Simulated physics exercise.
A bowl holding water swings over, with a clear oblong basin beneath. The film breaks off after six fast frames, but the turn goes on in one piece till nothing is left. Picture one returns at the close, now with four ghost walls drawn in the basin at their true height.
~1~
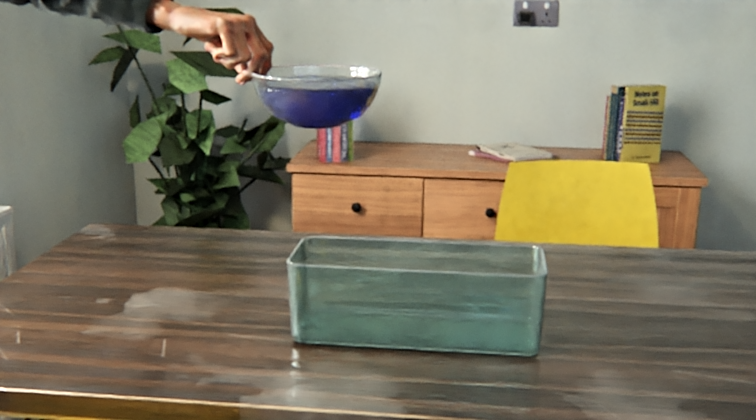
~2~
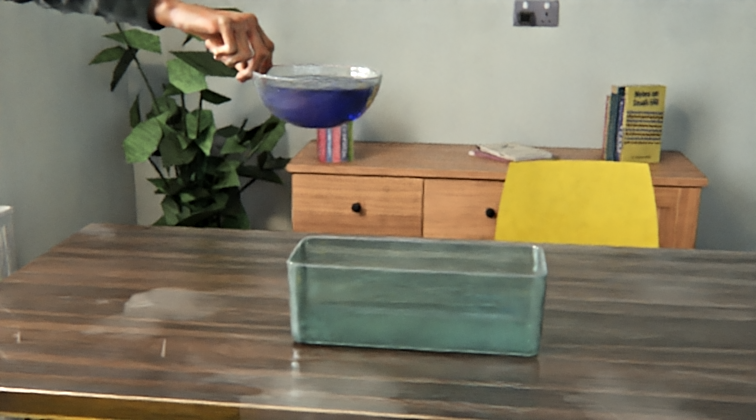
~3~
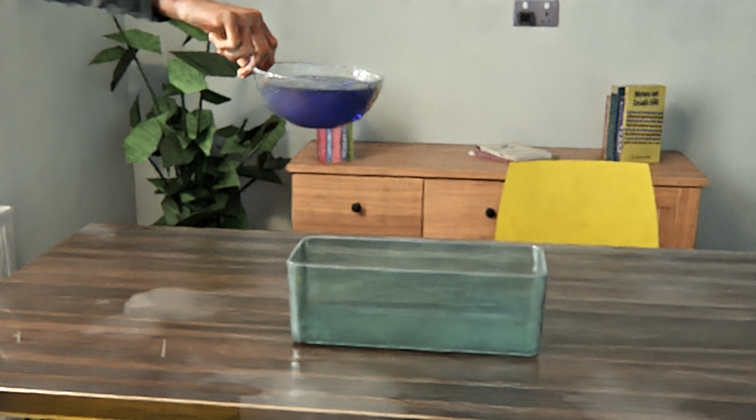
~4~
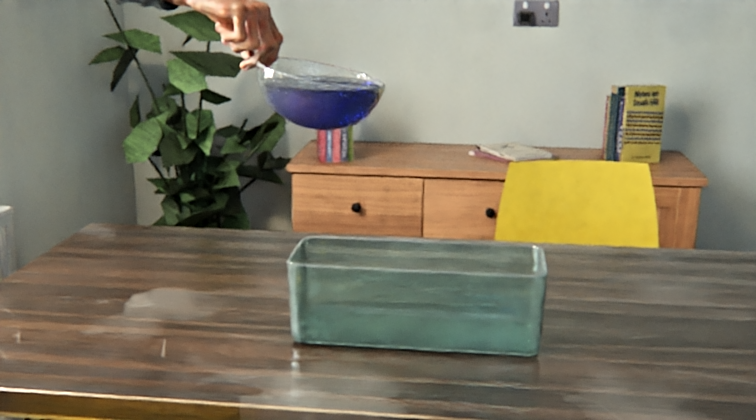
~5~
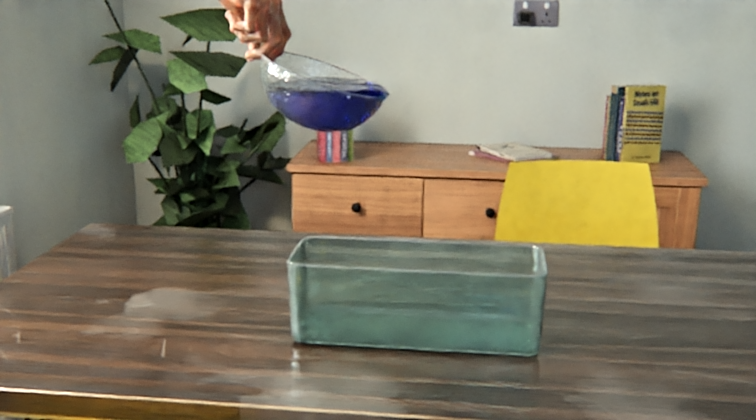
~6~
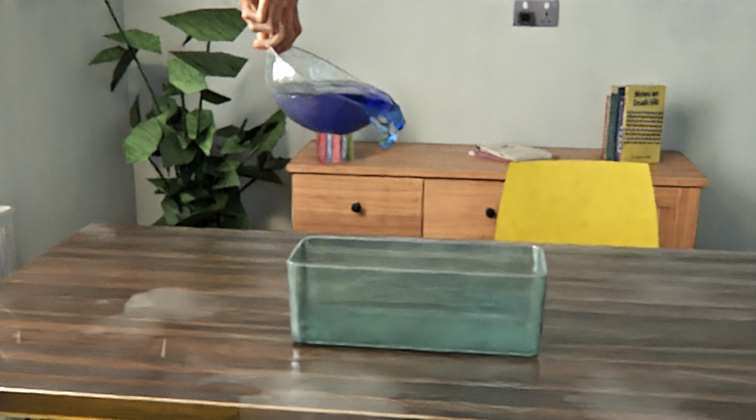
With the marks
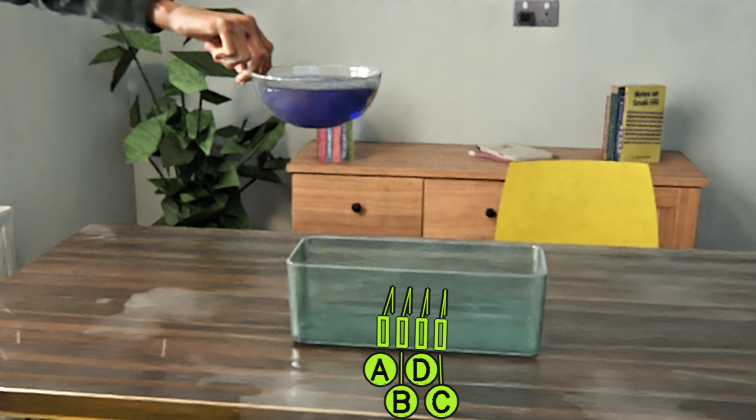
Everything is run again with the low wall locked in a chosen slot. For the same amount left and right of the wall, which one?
It is C.
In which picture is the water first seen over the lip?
In picture 5.
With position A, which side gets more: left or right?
The right one.
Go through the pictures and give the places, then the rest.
Upright, lip at (379, 73); basin from (292, 339) to (540, 354); nothing has left yet.
Upright, lip at (380, 74); nothing has left yet.
Tipped about 5°, lip at (381, 78); nothing has left yet.
Tipped about 11°, lip at (383, 85); nothing has left yet.
Tipped about 19°, lip at (384, 95); water is over the lip, down to (384, 95).
Tipped about 29°, lip at (383, 106); water is over the lip, down to (385, 144).
On the marked copy, A at (382, 351); B at (401, 352); C at (439, 354); D at (420, 353).
With A, about 14 % ends left of the wall and 82 % right of it; 4 % is lost outside.
With B, about 24 % ends left of the wall and 73 % right of it; 4 % is lost outside.
With C, about 51 % ends left of the wall and 45 % right of it; 4 % is lost outside.
With D, about 36 % ends left of the wall and 61 % right of it; 3 % is lost outside.
